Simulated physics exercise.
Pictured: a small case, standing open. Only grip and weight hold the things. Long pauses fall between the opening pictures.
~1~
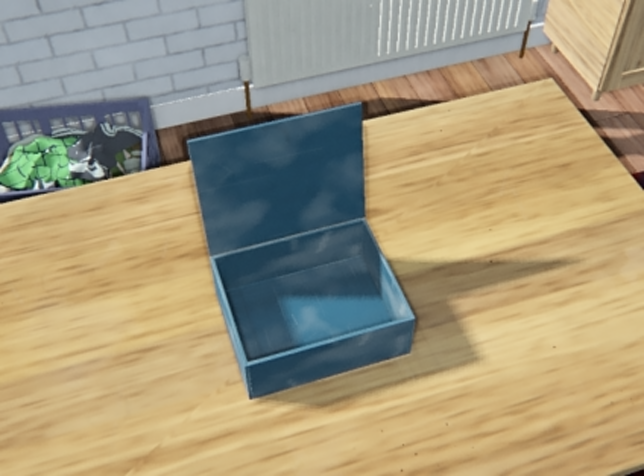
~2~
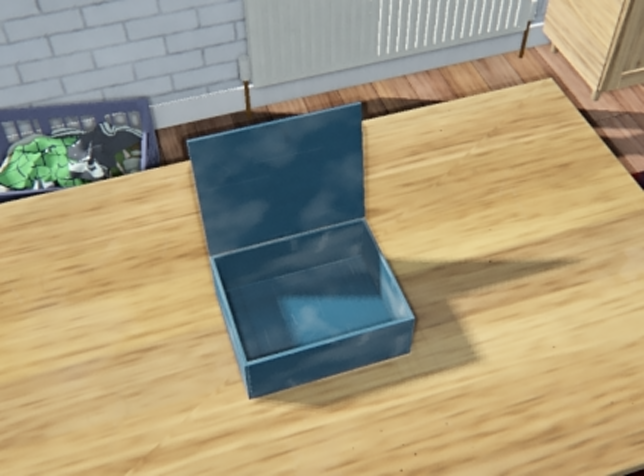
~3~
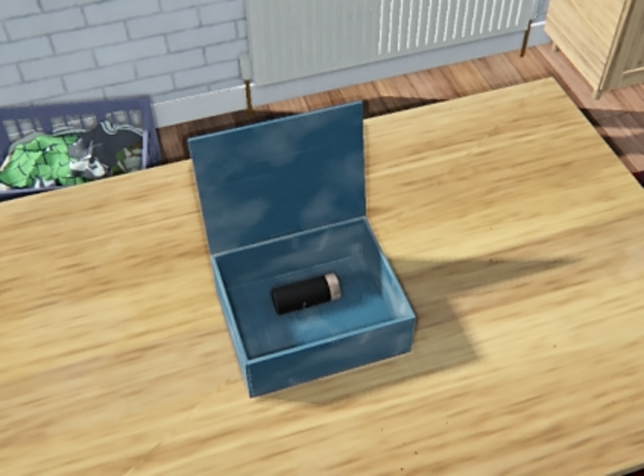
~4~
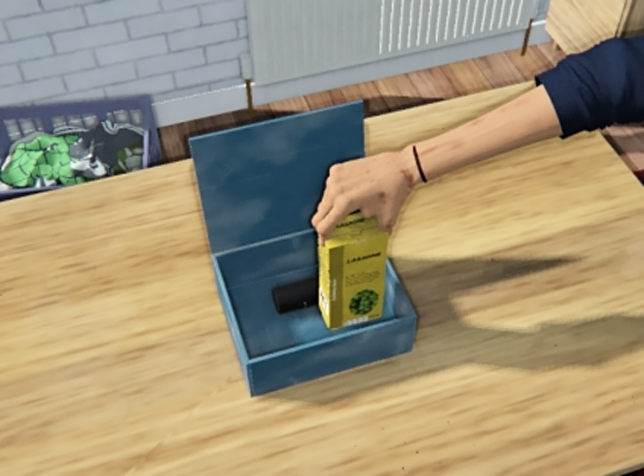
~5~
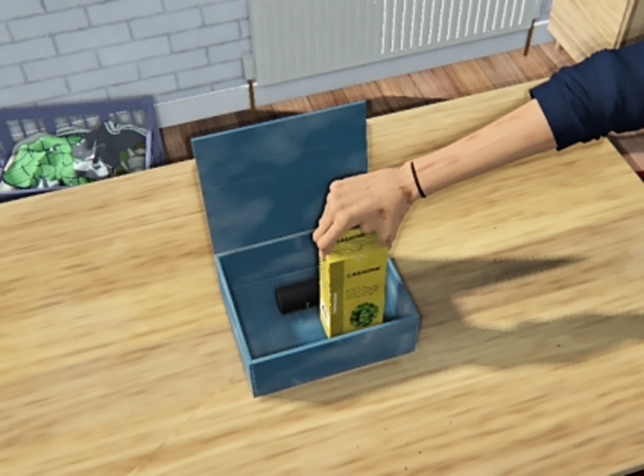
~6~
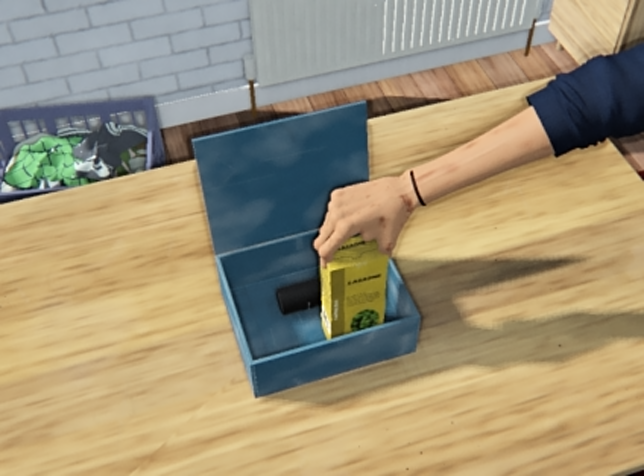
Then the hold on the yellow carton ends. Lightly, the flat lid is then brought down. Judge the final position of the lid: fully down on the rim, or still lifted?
The lid stays raised.
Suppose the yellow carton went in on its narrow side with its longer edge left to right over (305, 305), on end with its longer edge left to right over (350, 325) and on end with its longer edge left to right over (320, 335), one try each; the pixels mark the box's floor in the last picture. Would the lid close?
So: First shut tight, second open, third open.
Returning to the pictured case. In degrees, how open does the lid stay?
It stays some 45° above the rim.
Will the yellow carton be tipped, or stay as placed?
Observation: It keeps the set orientation.
Then, 1.20 s past the last view, lid starting down.
Then, 1.60 s past the last view, lid 60° above the rim.
Finally, lid 43° above the rim; both still in place. Final places as the last picture's camera would see them, yellow carton near (353, 292).
